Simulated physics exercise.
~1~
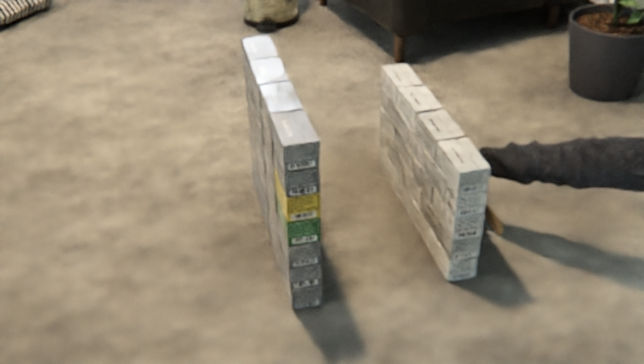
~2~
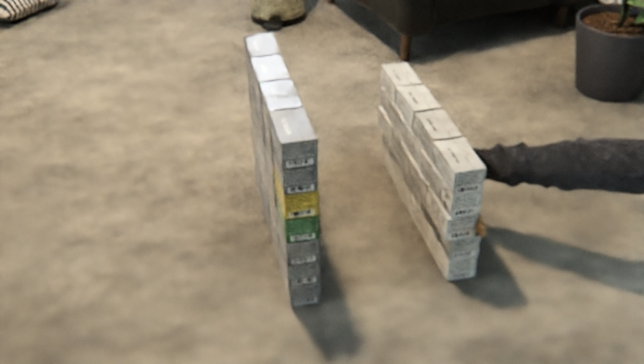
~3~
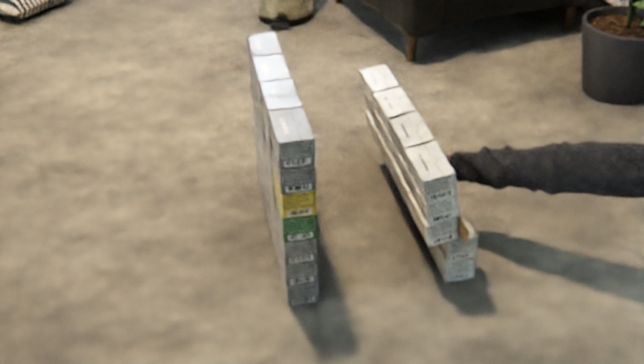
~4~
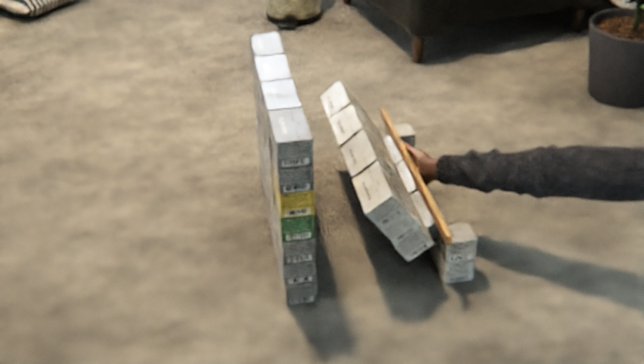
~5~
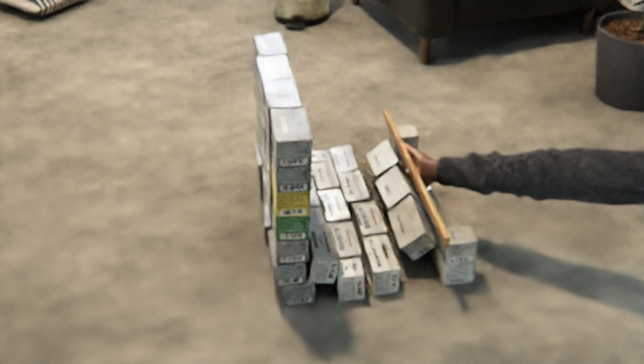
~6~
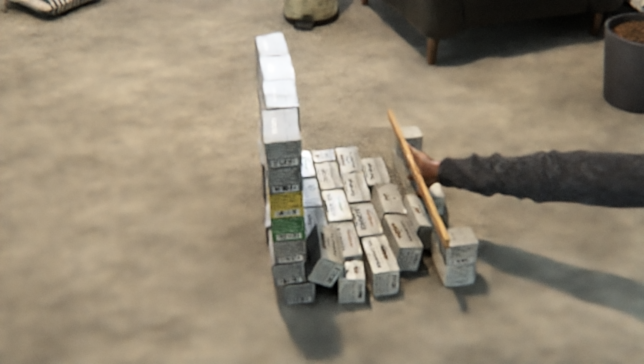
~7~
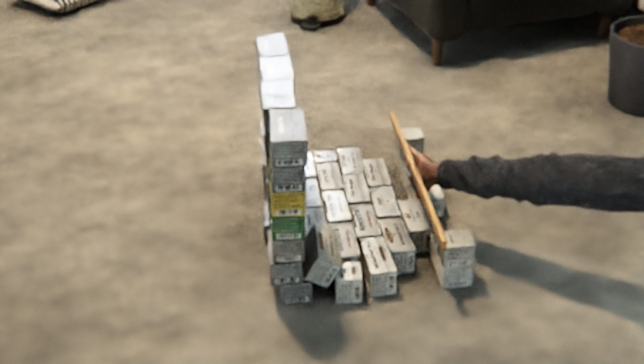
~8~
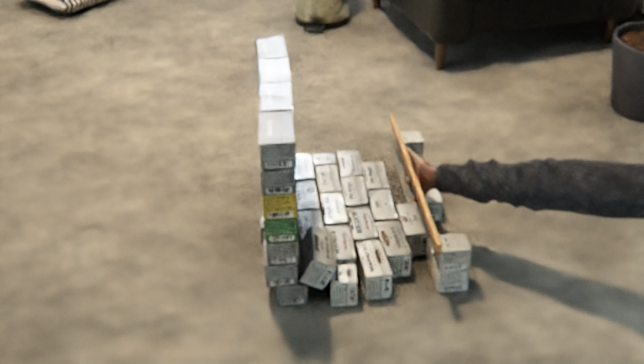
A dark-sleeved arm reaches in from the right across a mottled grey-brown living room floor, seen from above, with a dark sofa and potted plant behind. Two thin walls of stacked packets stand side by side, a grey one on the left with a yellow and a green packet at its near end, and a paler one on the right. The hand drives a wooden strip leftward into the pale wall, which leans and then topples into the aisle. Its packets spill against the grey wall, nudging it slightly. The strip halts, and the grey wall stays standing, green packet included, beside the fallen rows.
